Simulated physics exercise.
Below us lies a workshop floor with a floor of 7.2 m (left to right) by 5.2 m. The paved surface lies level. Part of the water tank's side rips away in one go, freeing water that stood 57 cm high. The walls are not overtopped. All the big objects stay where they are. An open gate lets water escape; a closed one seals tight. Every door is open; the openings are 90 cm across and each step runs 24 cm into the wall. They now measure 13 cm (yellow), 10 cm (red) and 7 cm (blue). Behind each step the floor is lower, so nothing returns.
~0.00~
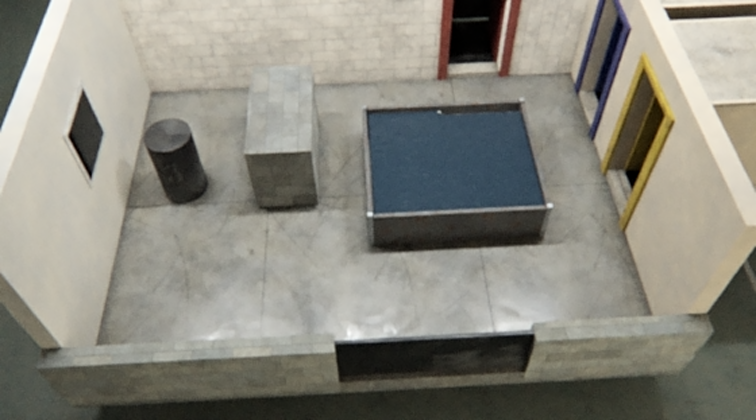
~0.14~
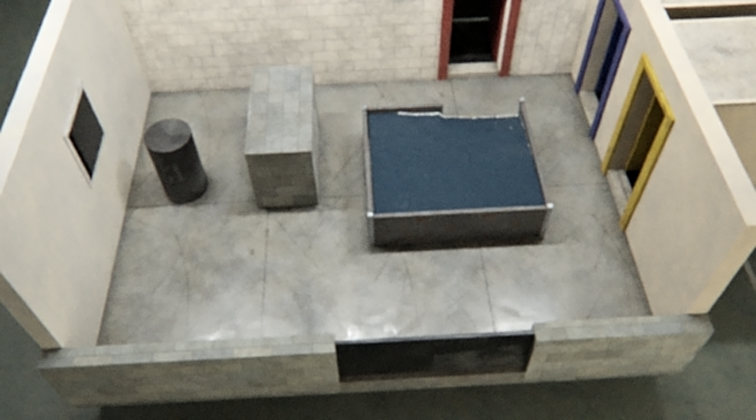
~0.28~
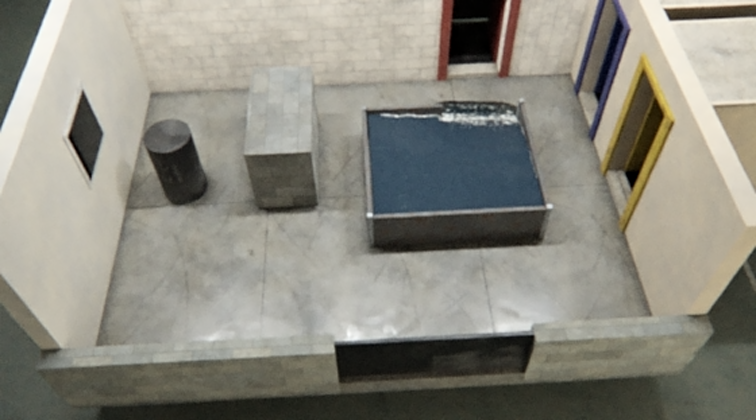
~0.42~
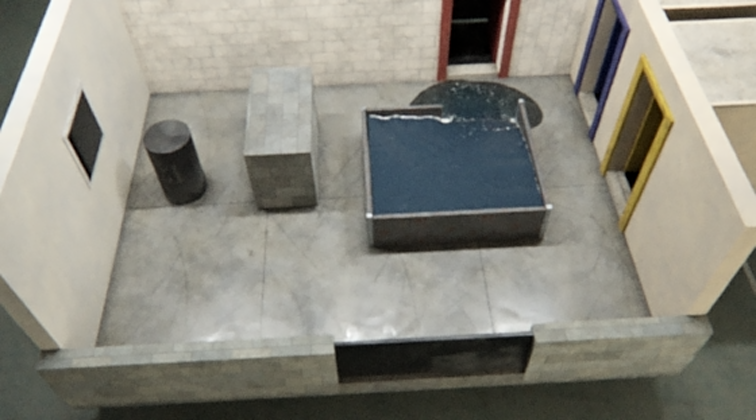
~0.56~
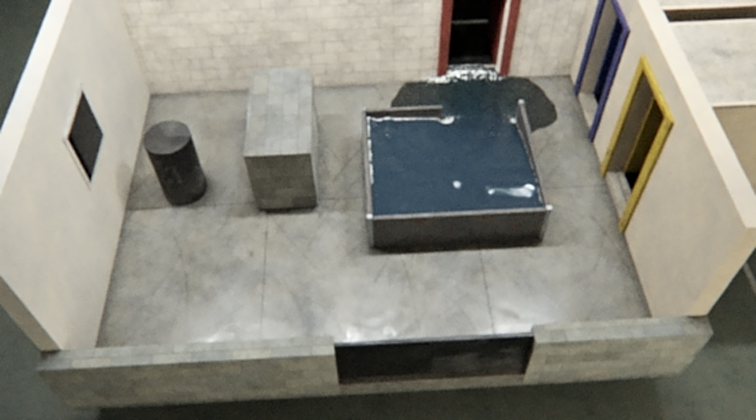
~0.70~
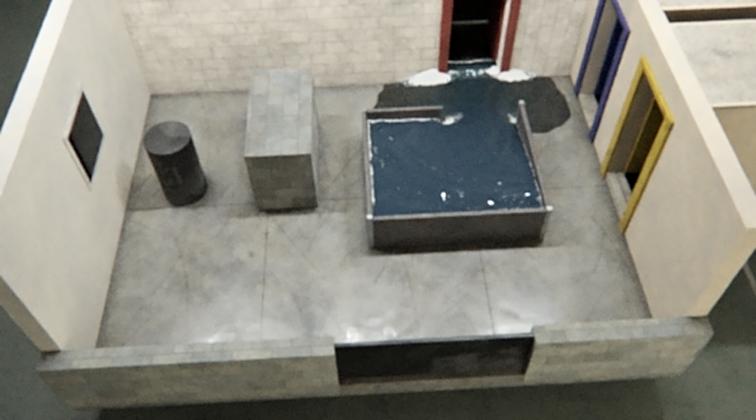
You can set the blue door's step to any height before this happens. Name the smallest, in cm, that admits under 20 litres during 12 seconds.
Some 15 cm above the ground.
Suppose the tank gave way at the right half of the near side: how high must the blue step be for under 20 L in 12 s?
Some 11.0 cm.
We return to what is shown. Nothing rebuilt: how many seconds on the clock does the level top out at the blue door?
At about 2.8 s.
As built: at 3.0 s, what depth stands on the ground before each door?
Depths in cm: Yellow 4, red 28, blue 16.
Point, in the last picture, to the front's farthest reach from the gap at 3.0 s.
Around (161, 100).
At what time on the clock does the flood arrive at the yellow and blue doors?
Arrival: Yellow 2.4 s, blue 1.0 s.
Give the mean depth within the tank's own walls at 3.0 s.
Some 28 cm.
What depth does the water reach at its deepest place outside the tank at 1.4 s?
Up to some 33 cm.
After 1.4 s water covers 15 % of the floor, deepest (33 cm) near (511, 83); 6 cm at the blue door, 0 litres in over its 7 cm step.
After 3.0 s water covers 40 % of the floor, deepest (27 cm) near (480, 85); 16 cm at the blue door, 32 litres in over its 7 cm step.
After 12.0 s water covers 95 % of the floor, deepest (10 cm) near (111, 282); 7 cm at the blue door, 152 litres in over its 7 cm step.
At the blue door as built, the water arrived by 1.0 s and peaked near 16 cm at 2.8 s.
With a step of 14 cm, 28 litres would have come in within the 12 s; with 16.5 cm, 13 litres. So under 20 litres takes about 15 cm.
